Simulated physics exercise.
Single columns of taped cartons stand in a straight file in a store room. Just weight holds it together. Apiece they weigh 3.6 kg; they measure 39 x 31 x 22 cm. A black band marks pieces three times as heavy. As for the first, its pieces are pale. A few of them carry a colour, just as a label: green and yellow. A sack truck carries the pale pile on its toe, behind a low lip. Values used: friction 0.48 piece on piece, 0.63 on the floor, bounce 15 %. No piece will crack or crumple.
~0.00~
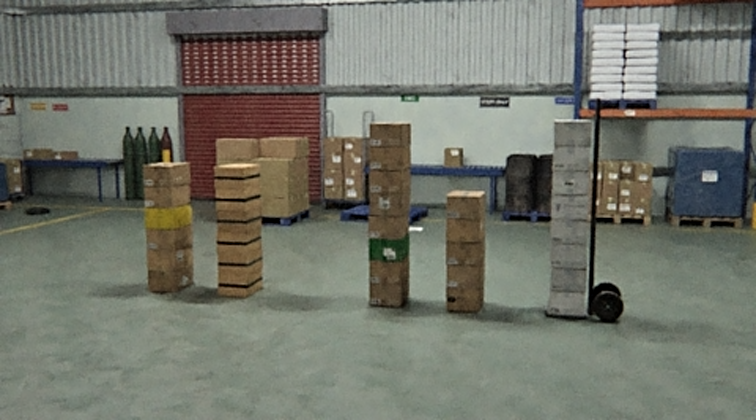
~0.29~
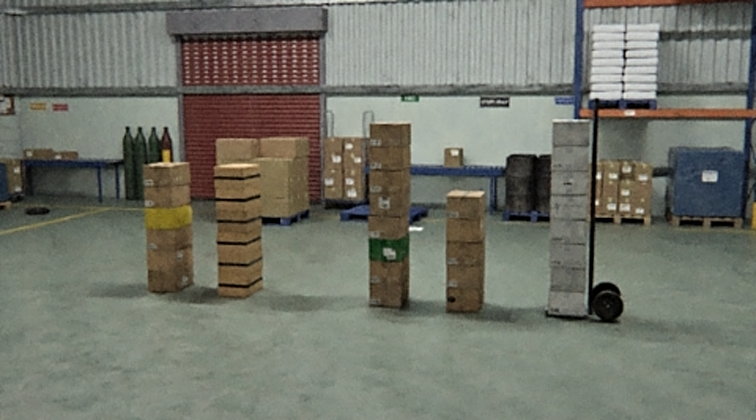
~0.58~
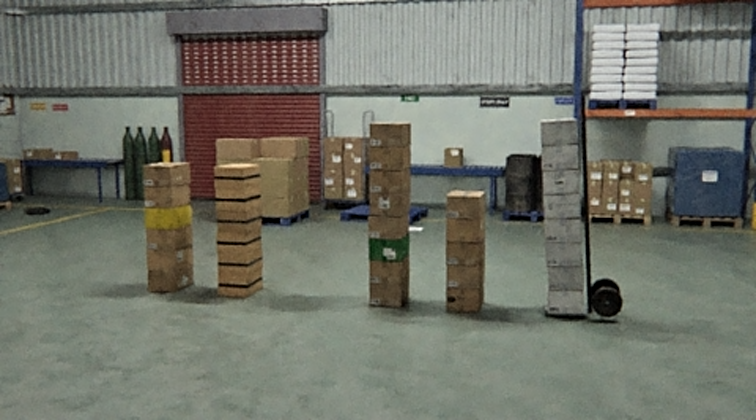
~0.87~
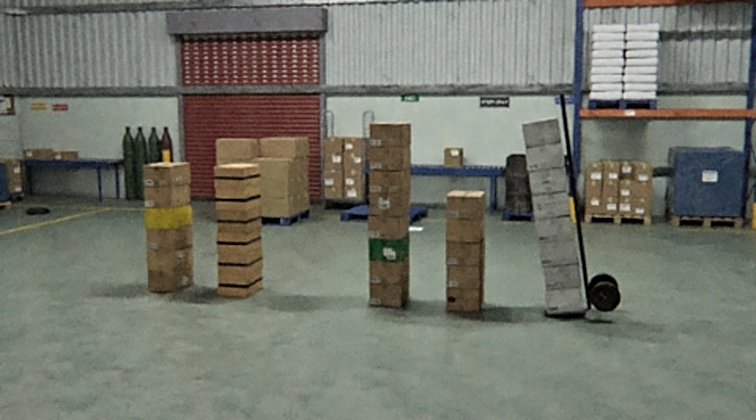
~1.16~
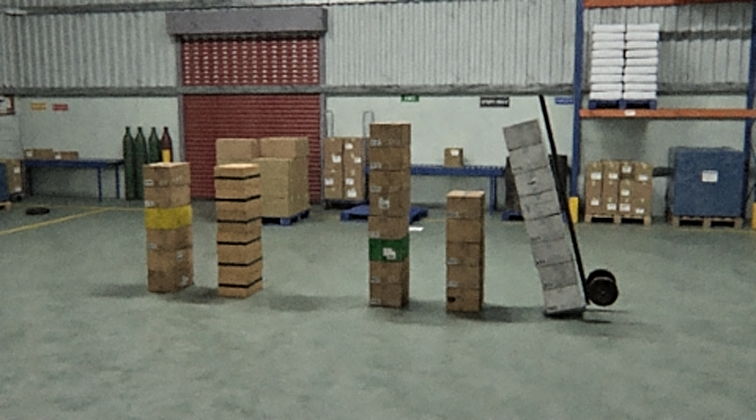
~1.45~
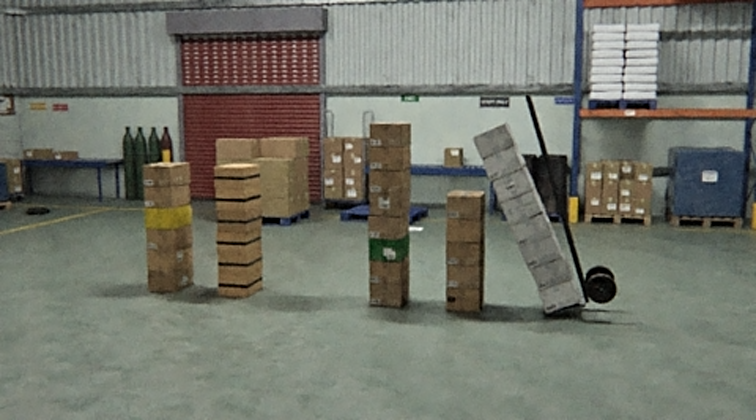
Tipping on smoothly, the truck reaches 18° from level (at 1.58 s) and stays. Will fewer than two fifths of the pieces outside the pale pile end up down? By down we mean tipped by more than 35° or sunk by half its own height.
No.
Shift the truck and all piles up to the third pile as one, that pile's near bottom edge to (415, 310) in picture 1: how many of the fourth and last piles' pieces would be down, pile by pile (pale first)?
That would give fourth 0, last 0.
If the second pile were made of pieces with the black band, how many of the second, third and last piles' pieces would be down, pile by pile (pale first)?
Down per pile - second: 0, third: 0, last: 0.
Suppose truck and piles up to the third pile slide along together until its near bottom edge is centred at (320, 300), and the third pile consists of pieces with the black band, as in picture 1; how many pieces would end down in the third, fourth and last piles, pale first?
In that case third 0, fourth 0, last 0.
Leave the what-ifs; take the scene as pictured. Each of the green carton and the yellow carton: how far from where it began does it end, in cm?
Estimate: Green near 80 cm, yellow near 150 cm.
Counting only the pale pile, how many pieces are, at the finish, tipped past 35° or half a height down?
7.
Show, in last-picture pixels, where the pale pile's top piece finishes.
End position: Near (297, 253) px.
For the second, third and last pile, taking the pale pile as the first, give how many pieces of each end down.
Pieces per pile: Second: 4; third: 8; last: 6.
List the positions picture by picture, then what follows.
In the first picture (pixels give the middle of a visible side), truck frame (597, 144) 0° forward; yellow carton (158, 219); green carton (385, 251); none of the others has stirred.
The second picture shows truck frame (595, 144) 0° forward; green carton (385, 251).
The third picture shows truck frame (584, 142) 4° forward, top of the pale pile leaning 4°; green carton (385, 251); none of the others has stirred.
The fourth picture shows truck frame (567, 139) 9° forward, top of the pale pile leaning 9°; yellow carton (158, 219); none of the others has stirred.
The fifth picture shows truck frame (551, 138) 14° forward, top of the pale pile leaning 15°; green carton (385, 251); none of the others has stirred.
The sixth picture shows truck frame (540, 139) 18° forward, top of the pale pile leaning 24°; green carton (385, 251); yellow carton (158, 219); none of the others has stirred.
After 2.04 s, 8 of the pale pile down; none of the 25 other cartons down, 9 disturbed.
After 3.26 s, 8 of the pale pile down; 5 of the 25 other cartons down; green carton 34° from how it stood.
After 4.12 s, 7 of the pale pile down; 12 of the 25 other cartons down; green carton on its side; yellow carton 33 mm from its place.
After 5.20 s, 7 of the pale pile down; 24 of the 25 other cartons down; yellow carton upside down; green carton on its side.
In the end (6.8 s), 7 of the pale pile down; 24 of the 25 other cartons down; yellow carton upside down; green carton on its side. That is 96 per cent. From the last view, middles, yellow carton near (61, 269), green carton near (321, 282).
